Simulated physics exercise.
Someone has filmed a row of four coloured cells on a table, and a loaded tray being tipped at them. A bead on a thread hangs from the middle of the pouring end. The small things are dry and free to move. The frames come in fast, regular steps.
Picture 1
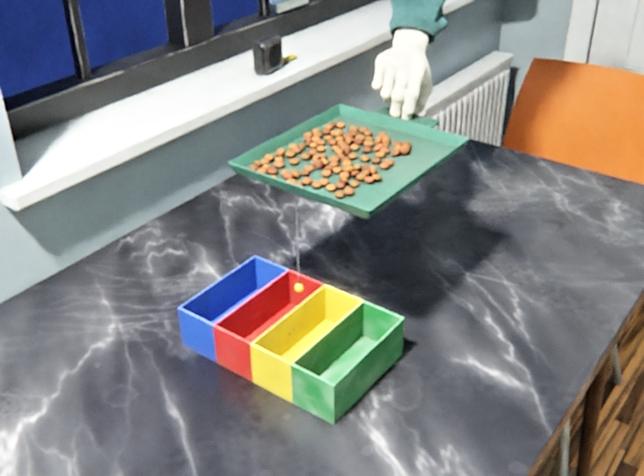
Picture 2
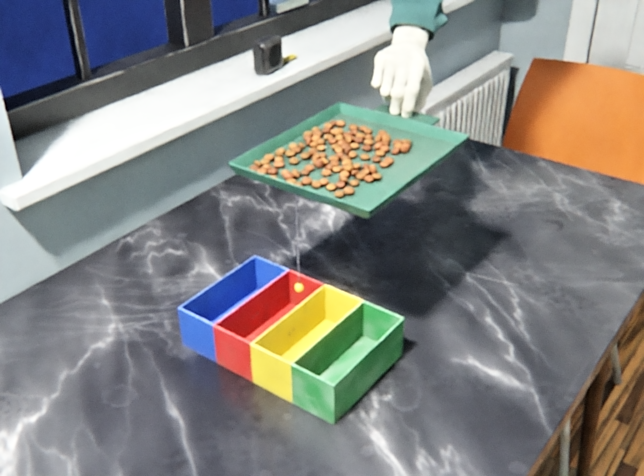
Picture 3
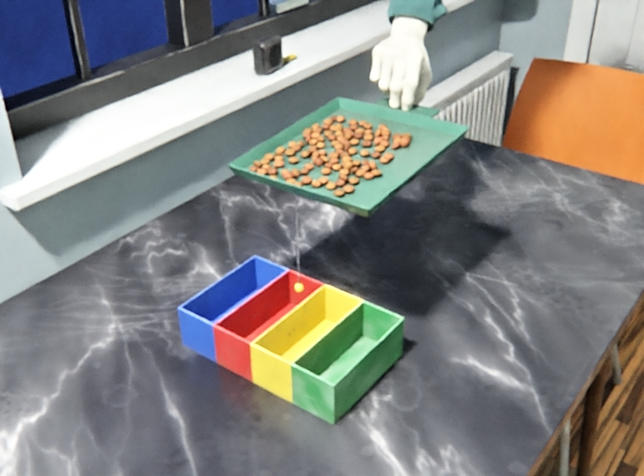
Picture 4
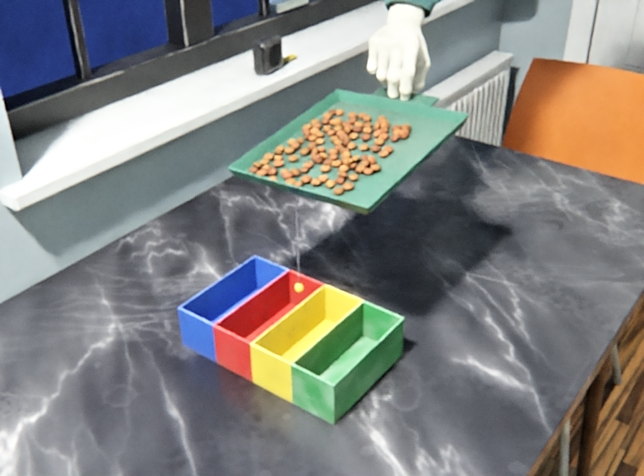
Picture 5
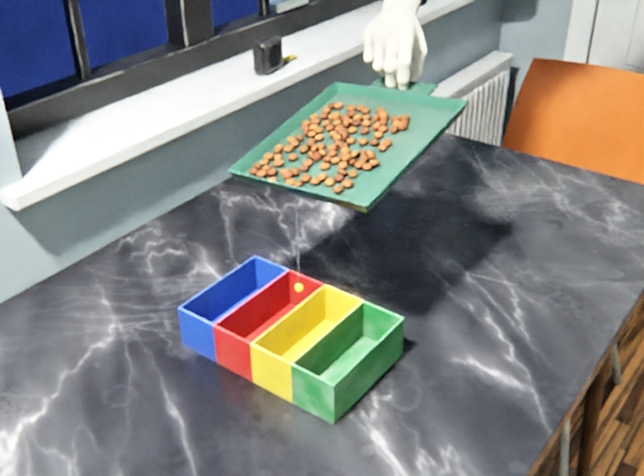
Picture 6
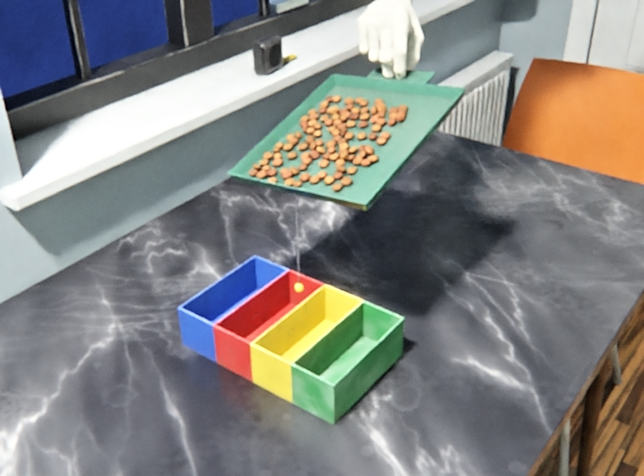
We see a white-gloved hand holding a green tray of brown kibble above a row of blue, red, yellow and green cells; the hand shifts slightly left as the tray gradually tilts toward its left corner, the pieces barely moving.
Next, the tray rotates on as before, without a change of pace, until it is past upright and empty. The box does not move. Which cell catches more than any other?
It favours the blue compartment.
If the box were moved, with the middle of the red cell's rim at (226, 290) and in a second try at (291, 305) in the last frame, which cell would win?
First the red cell, then the cell in blue.
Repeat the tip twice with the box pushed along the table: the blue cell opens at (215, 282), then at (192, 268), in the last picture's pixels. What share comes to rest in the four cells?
About 100 and 100 per cent.
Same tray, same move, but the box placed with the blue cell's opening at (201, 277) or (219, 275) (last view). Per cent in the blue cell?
In turn 30 and 50 in a hundred.
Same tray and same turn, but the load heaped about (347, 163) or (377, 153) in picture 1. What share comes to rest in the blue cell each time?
In turn 60 and 70 in a hundred.
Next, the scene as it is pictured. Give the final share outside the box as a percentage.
Roughly 20 in a hundred.
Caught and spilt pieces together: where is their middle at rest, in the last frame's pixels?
At about (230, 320).
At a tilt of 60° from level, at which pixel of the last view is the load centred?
At about (261, 177).
Soon, tray tipped steeply; most on the tray; a stray few in the blue cell; about a quarter falling or outside the box.
A while on, tray tipped right over; about two thirds in the blue cell; a small part in the red cell; about a quarter falling or outside the box.
Towards the end, tray tipped past a quarter turn; about two thirds in the blue cell; a small part in the red cell; about a quarter falling or outside the box.
Finally, tray tipped past a quarter turn; about two thirds in the blue cell; a small part in the red cell; none in the green cell; none in the yellow cell; about a quarter outside the box.
